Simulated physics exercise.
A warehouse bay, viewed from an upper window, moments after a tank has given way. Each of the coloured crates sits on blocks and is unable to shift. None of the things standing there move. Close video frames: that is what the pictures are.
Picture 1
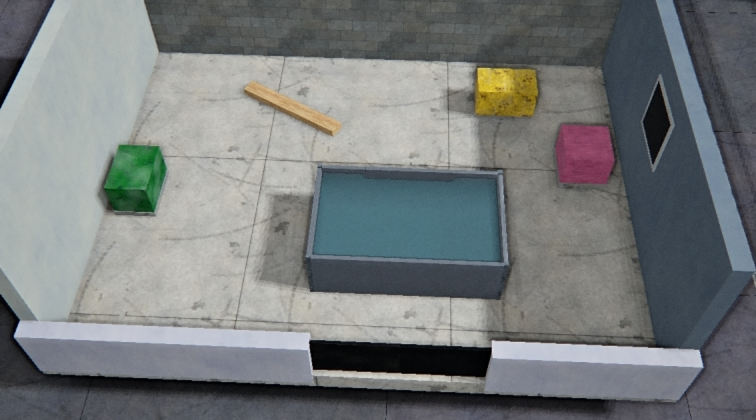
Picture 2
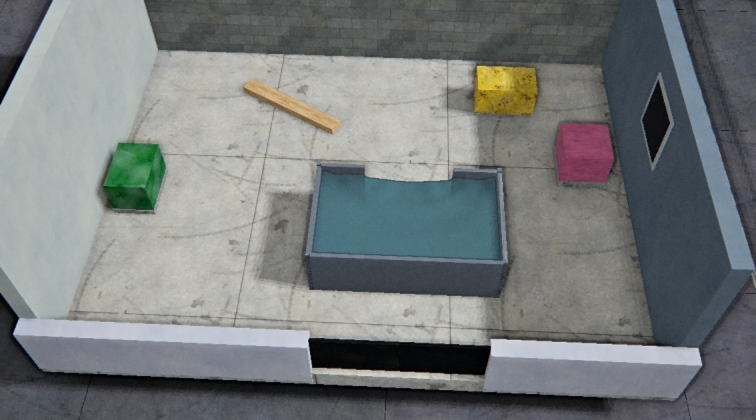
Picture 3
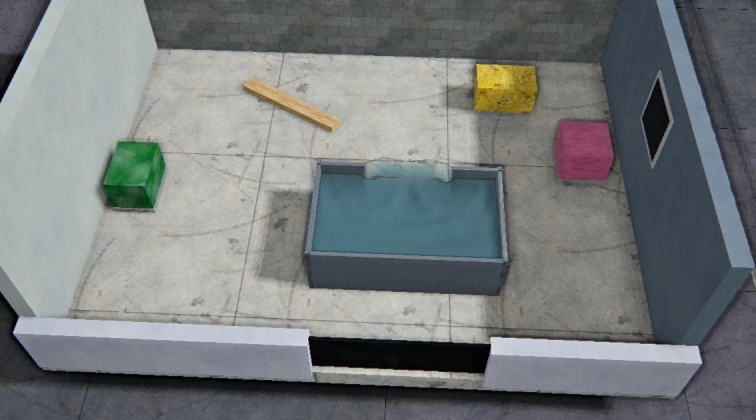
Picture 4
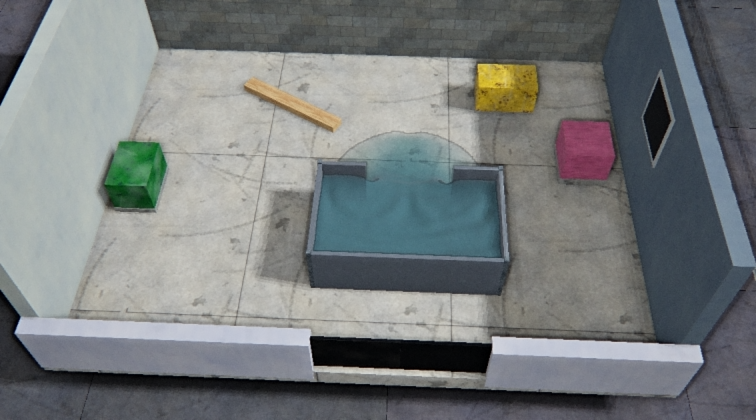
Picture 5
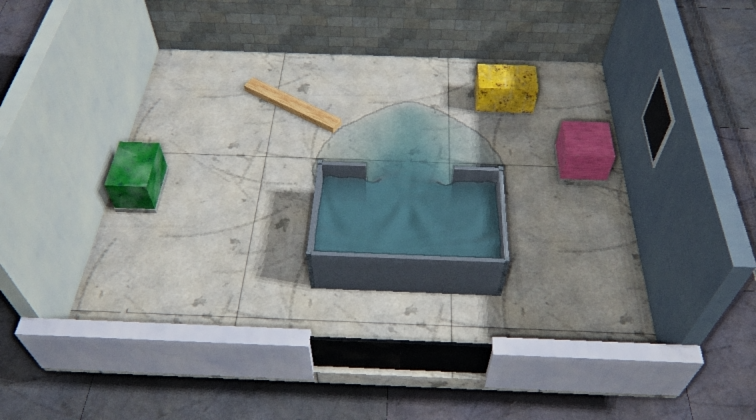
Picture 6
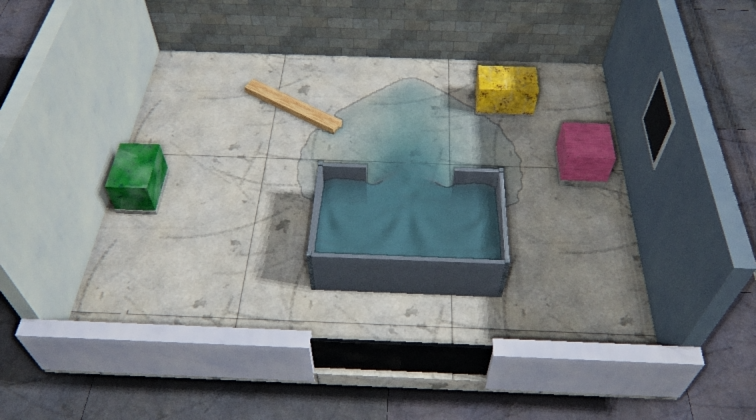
Water pouring from a gap in the far side of a grey open tank, fanning out across a pale floor between crates.
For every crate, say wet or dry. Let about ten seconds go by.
The pink crate will be a wet one. The yellow crate will be a wet one. The green crate will be a wet one.
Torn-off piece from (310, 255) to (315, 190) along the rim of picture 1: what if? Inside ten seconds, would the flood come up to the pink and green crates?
As it turns out, the pink is left untouched, and the green gets overtopped.
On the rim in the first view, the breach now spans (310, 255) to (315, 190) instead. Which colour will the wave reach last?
The pink crate comes last.
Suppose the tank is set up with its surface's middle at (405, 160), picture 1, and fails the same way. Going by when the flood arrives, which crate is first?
The crate marked yellow.
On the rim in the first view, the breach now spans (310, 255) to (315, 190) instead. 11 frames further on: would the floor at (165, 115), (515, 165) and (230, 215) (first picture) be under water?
First spot drenched, second unwetted, third drenched.
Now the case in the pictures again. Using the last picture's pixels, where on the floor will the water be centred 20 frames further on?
I'd put my finger on (401, 146).
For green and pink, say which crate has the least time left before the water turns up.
I reckon it's the pink crate.
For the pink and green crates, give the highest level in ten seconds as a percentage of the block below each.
Respectively 140 % and 210 %.
A moment on, water covers 25 % of the floor; the pink crate water round its plinth, the yellow crate water round its plinth, the green crate not reached.
Next, water covers 40 % of the floor; the pink crate water round its plinth, the yellow crate water round its plinth, the green crate not reached.
Then, water covers 45 % of the floor; the pink crate water round its plinth, the yellow crate water round its plinth, the green crate not reached.
Later, water covers 70 % of the floor; the pink crate water round its plinth, the yellow crate water round its plinth, the green crate water round its plinth.
In the end, water covers 95 % of the floor; the pink crate was topped, the yellow crate was topped, the green crate was topped.
